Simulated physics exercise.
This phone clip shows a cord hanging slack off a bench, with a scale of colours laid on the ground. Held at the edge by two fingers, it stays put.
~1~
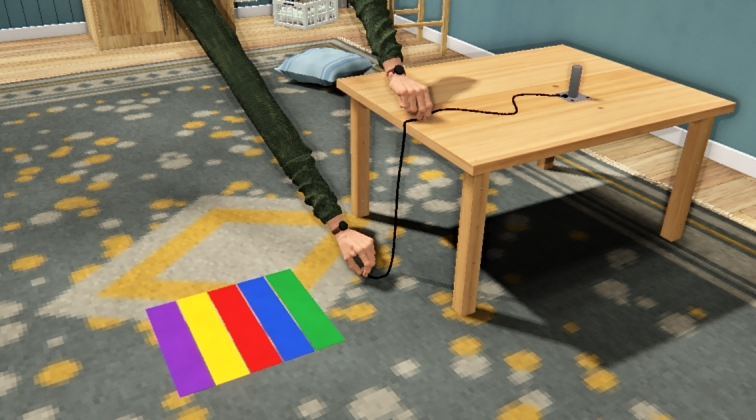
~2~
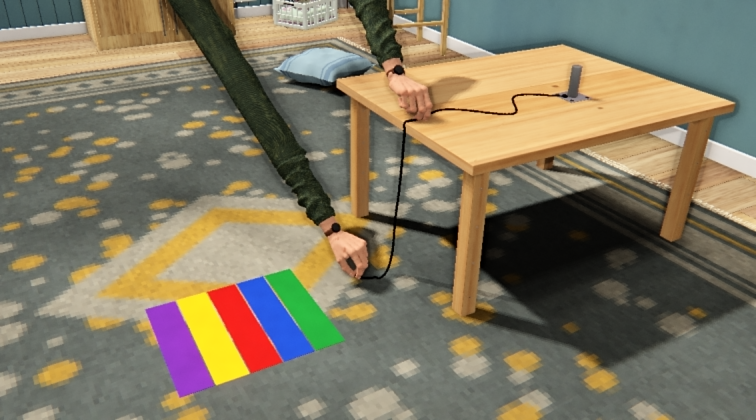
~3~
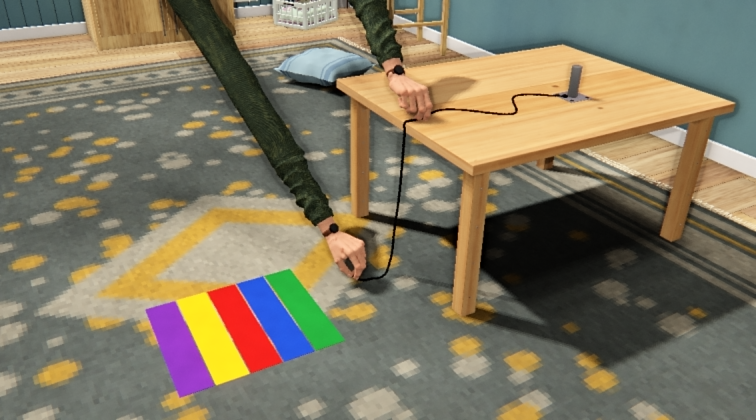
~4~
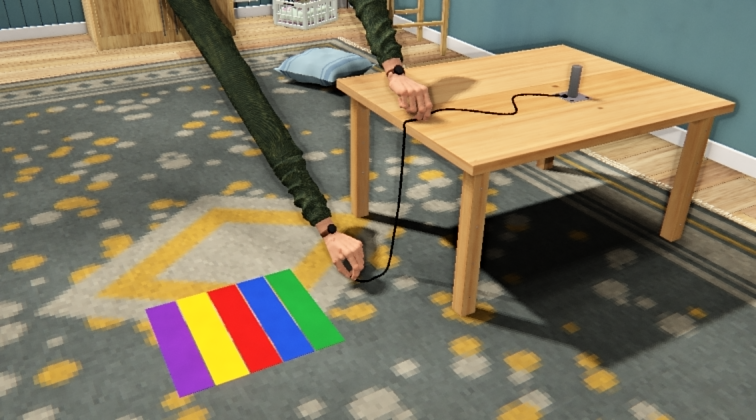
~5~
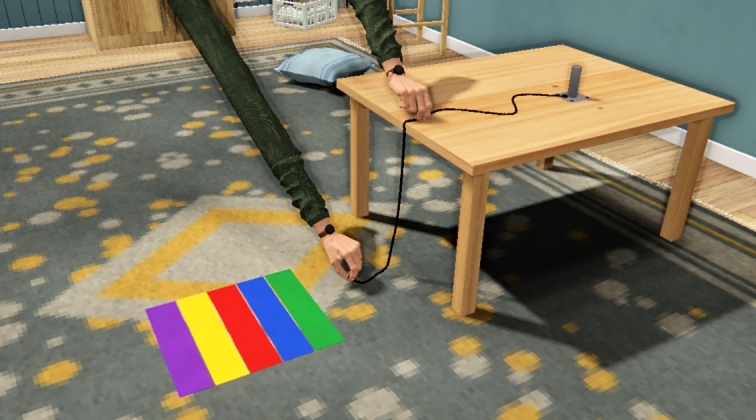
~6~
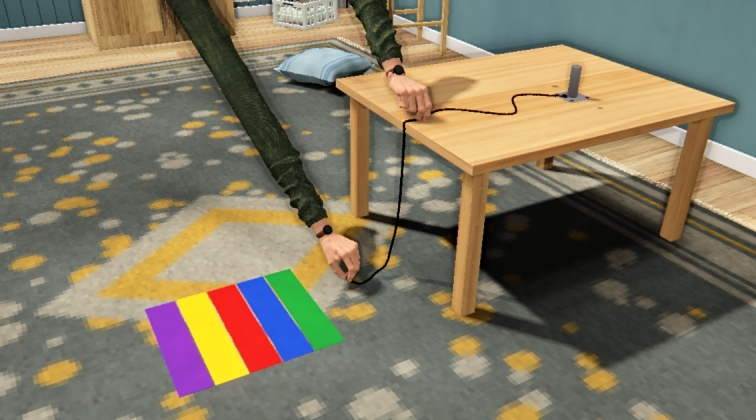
Beside a wooden table on a patterned carpet, one hand pressed a black cord at the table's edge while the other, holding its hanging end, shifted slightly left toward the coloured stripes.
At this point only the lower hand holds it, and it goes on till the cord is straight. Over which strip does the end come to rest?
Over the yellow strip.
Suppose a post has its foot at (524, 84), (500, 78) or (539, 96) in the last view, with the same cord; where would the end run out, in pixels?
About (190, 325), then (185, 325), then (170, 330).
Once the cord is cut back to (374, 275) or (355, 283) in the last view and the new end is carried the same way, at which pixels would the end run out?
It would be at (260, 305) in the first case and at (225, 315) in the second.
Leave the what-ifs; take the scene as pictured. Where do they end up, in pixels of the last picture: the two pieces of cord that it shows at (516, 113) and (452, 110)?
End: (482, 112) and then (424, 122).
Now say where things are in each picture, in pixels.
In the first frame, end (363, 273); green (320, 331); blue (290, 341); red (258, 351); yellow (225, 362); purple (190, 374).
In the second frame, end (355, 275); cord through (536, 95) (516, 111) (452, 109) (404, 133) (399, 195) (392, 255).
In the third frame, end (353, 276).
In the fourth frame, end (351, 276); cord through (536, 95) (516, 111) (452, 110) (405, 133) (400, 195) (390, 256).
In the fifth frame, end (349, 277).
In the sixth frame, end (347, 278); cord through (536, 95) (516, 111) (452, 110) (405, 133) (400, 194) (389, 256).
A little later, end near (276, 299); over blue.
Next, end near (235, 311); over red.
When it is tight, end near (209, 319); over yellow. It halts on the yellow strip.
